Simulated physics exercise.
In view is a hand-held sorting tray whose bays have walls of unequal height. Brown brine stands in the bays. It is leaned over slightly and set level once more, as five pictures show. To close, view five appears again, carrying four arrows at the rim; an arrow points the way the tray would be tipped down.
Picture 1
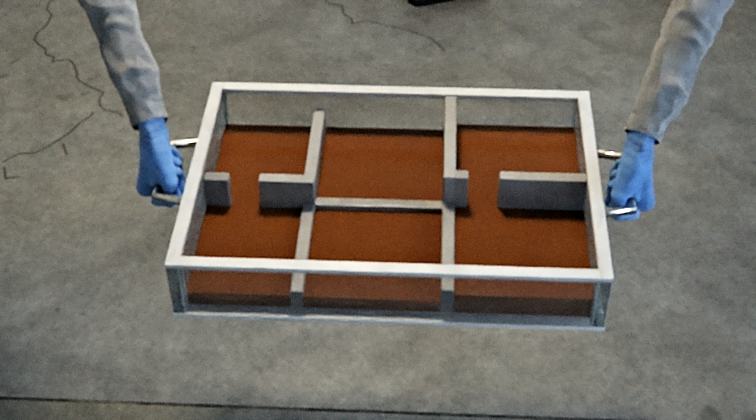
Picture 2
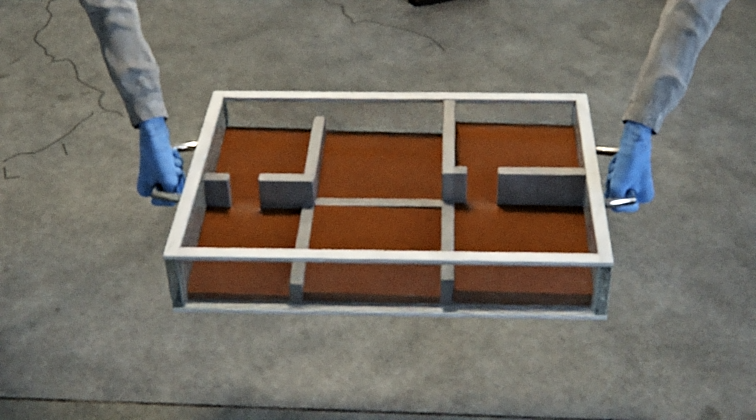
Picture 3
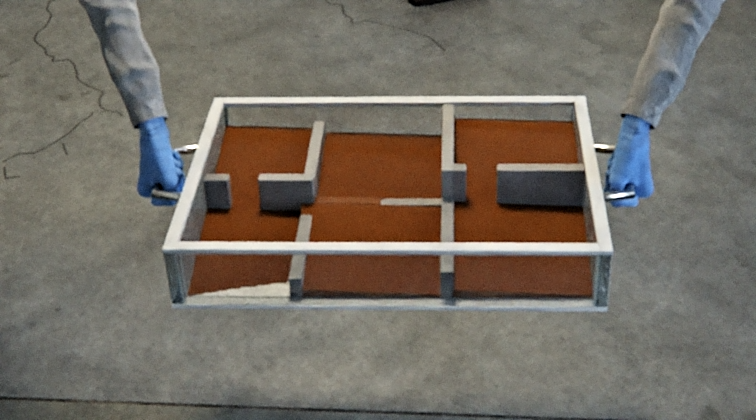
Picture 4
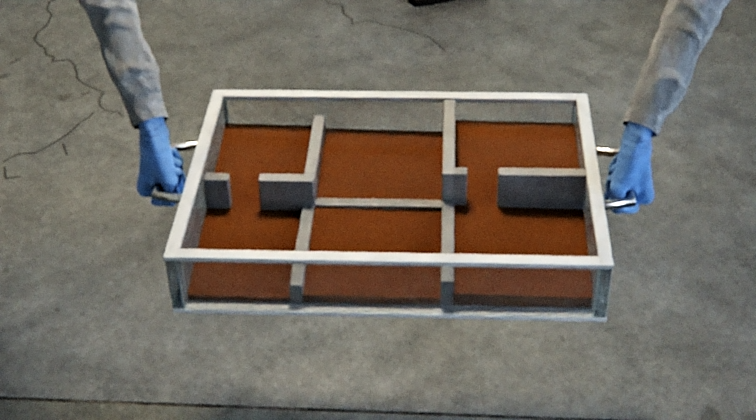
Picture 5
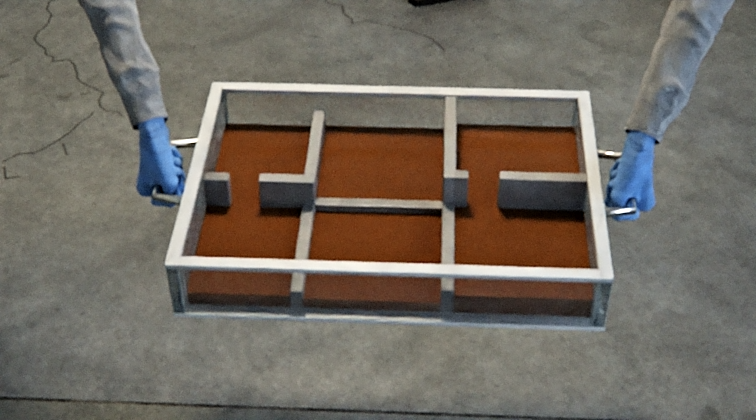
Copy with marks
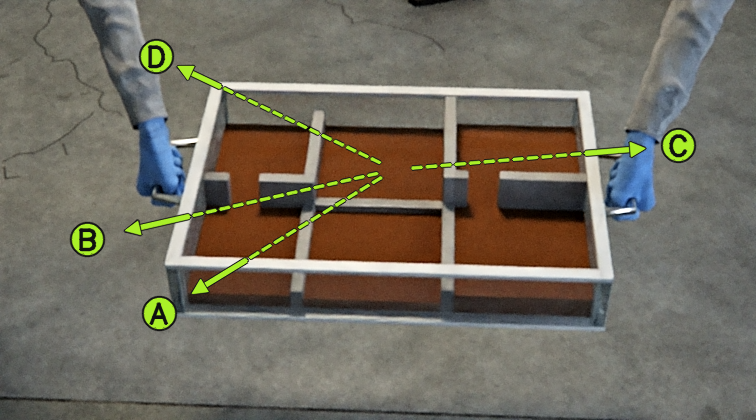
At first, two blue-gloved hands hold a walled tray of brown liquid level above a grey floor. The hands tip it slightly down toward the back, then a little further, and liquid runs over two inner walls, baring a pale patch at front left. They then ease the tray back to level.
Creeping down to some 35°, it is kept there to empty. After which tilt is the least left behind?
Direction A does it best.
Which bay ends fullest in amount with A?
That is the front left bay.
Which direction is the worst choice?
That is direction C.
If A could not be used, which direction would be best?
B it is.
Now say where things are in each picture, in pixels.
In the first picture, the tray is level; deepest in the front right bay, at (518, 249), shallowest in the front middle.
In the second picture, tipped about 5° down to the back; no wall is crossed.
In the third picture, tipped about 8° down to the back; liquid runs over two walls.
In the fourth picture, tipped about 4° down to the back; no wall is crossed.
In the fifth picture, the tray is level; deepest in the back right bay, at (514, 163), shallowest in the front middle.
In lime, A ends at (196, 290); B ends at (130, 229); C ends at (639, 148); D ends at (182, 68).
If A is chosen, about 14 % stays in the tray, the largest part in the front left bay.
If B is chosen, about 20 % stays in the tray, the largest part in the front left bay.
If C is chosen, about 56 % stays in the tray, the largest part in the front right bay.
If D is chosen, about 30 % stays in the tray, the largest part in the back left bay.
